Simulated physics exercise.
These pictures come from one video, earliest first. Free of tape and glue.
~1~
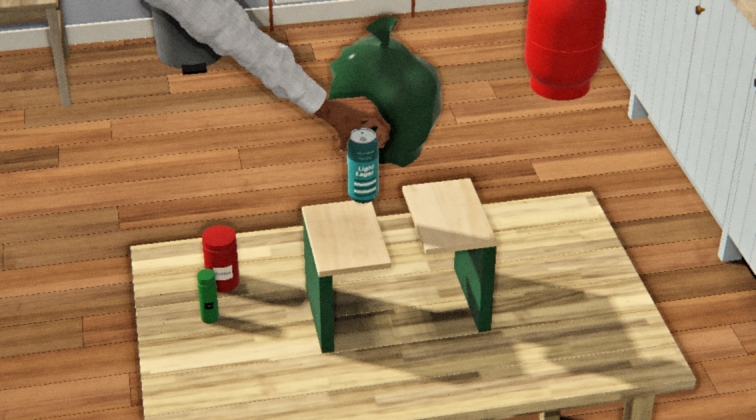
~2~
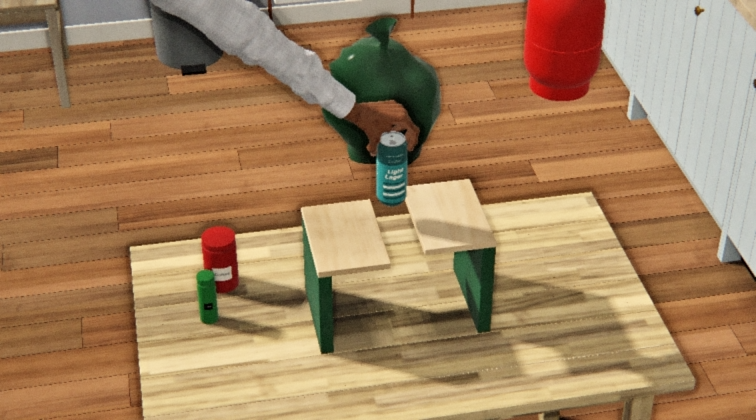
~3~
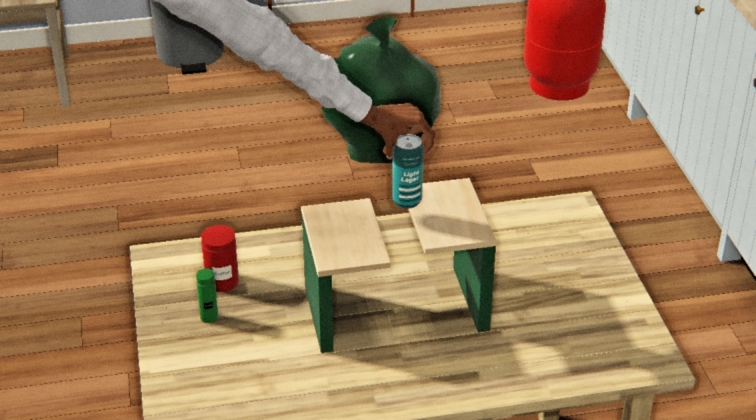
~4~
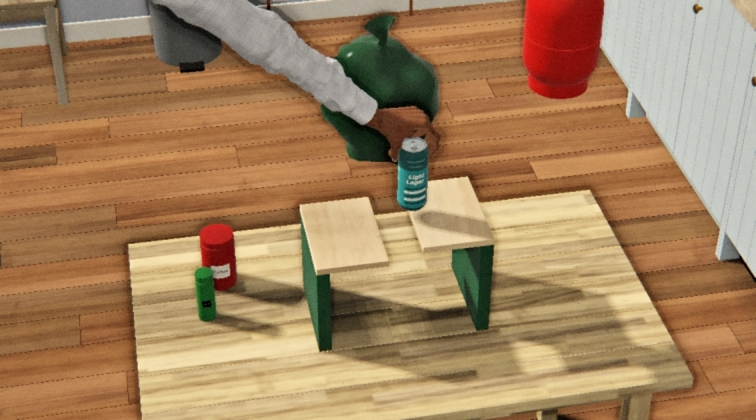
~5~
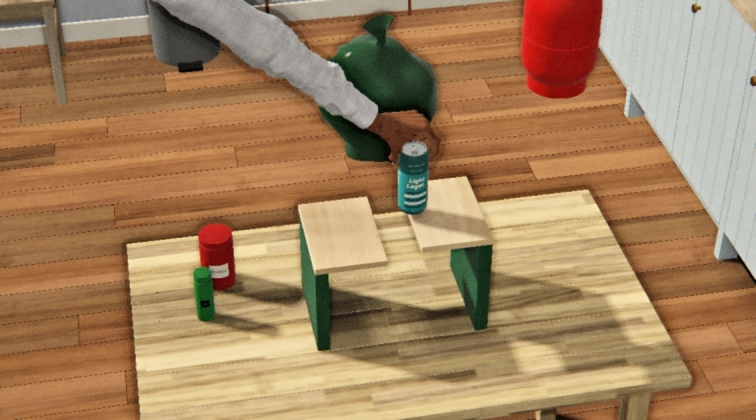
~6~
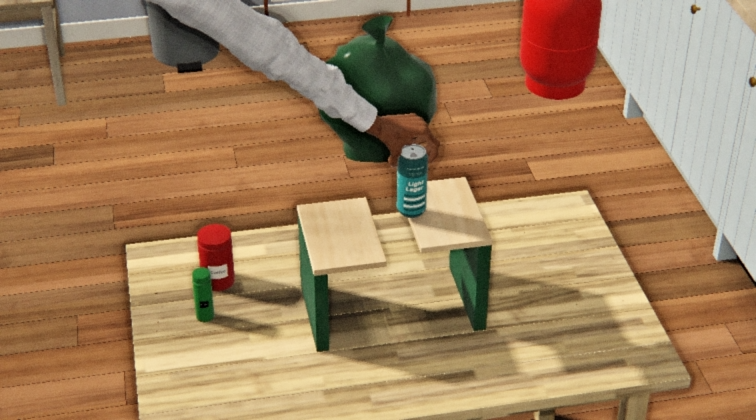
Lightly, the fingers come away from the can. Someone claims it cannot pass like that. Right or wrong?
Right.
Then, 0.20 s later than the last frame, all is still.
Then, 0.40 s later than the last frame, turquoise can resting near (412, 186).
When it is over, all 3 as before. End places, in pixels of the last picture, turquoise can near (412, 186). The can stays on top.
